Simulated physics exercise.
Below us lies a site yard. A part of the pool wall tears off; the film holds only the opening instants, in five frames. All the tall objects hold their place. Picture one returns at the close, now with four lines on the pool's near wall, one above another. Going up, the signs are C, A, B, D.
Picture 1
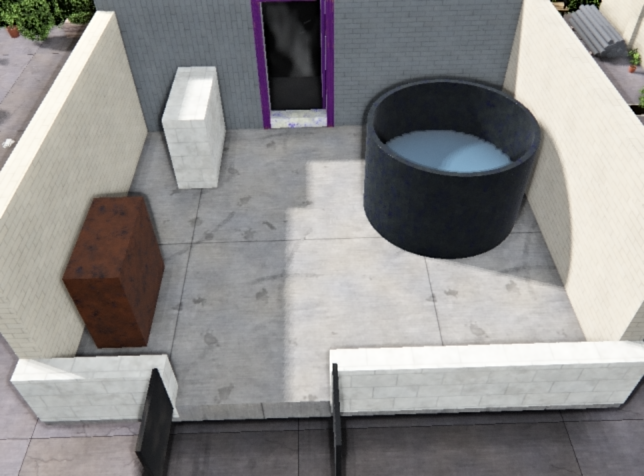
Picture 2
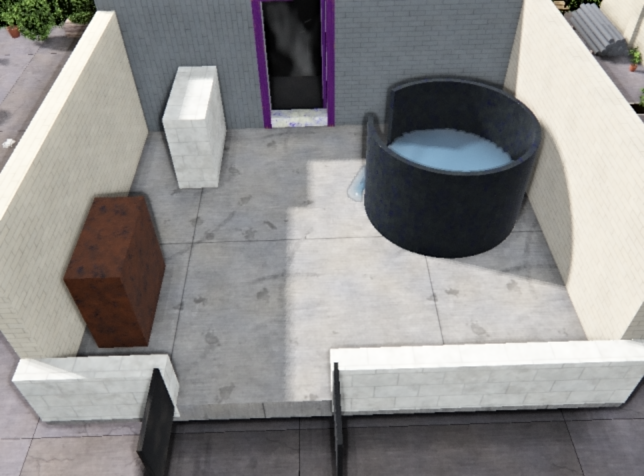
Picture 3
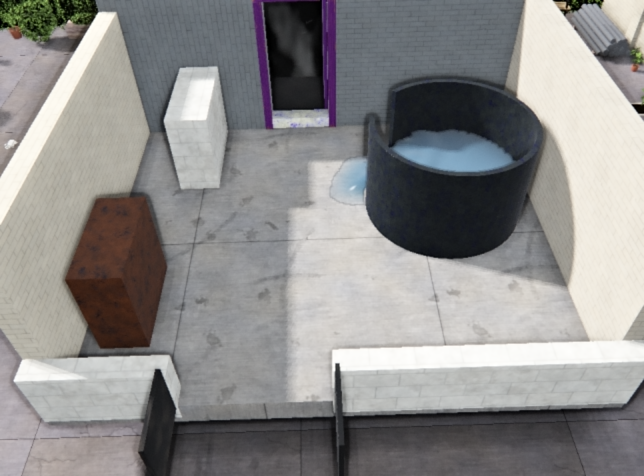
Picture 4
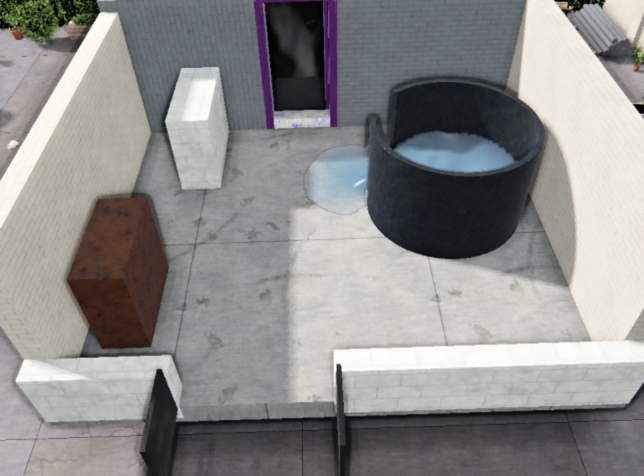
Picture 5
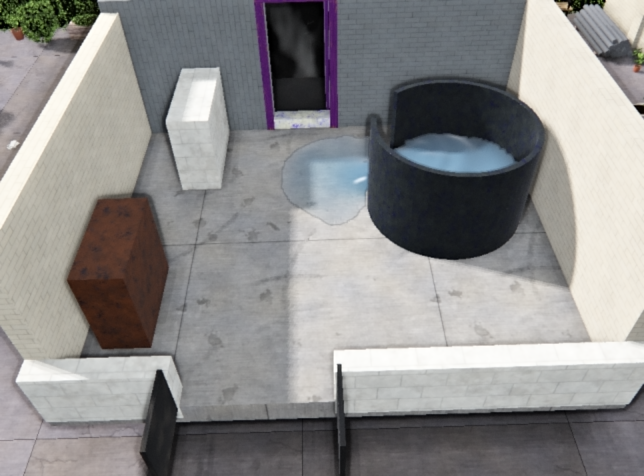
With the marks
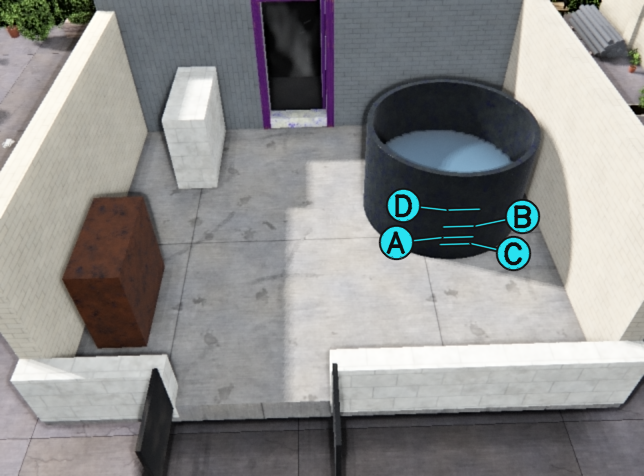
Water poured out through a gap that opened in the left side of a round dark pool, spreading leftward in a growing puddle across the grey walled yard, near a purple-framed doorway.
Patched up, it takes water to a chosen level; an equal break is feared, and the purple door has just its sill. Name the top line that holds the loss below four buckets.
B is the one.
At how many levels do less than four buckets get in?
Three.
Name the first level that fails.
It is D.
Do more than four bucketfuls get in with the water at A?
No.
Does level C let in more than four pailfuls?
No.
In cyan, A at (457, 237); B at (459, 226); C at (455, 244); D at (463, 209); from the bottom up C, A, B, D.
Choosing A, nothing gets over.
Choosing B, a bucket or two gets in.
Choosing C, nothing gets over.
Choosing D, about 15 bucketfuls get in.
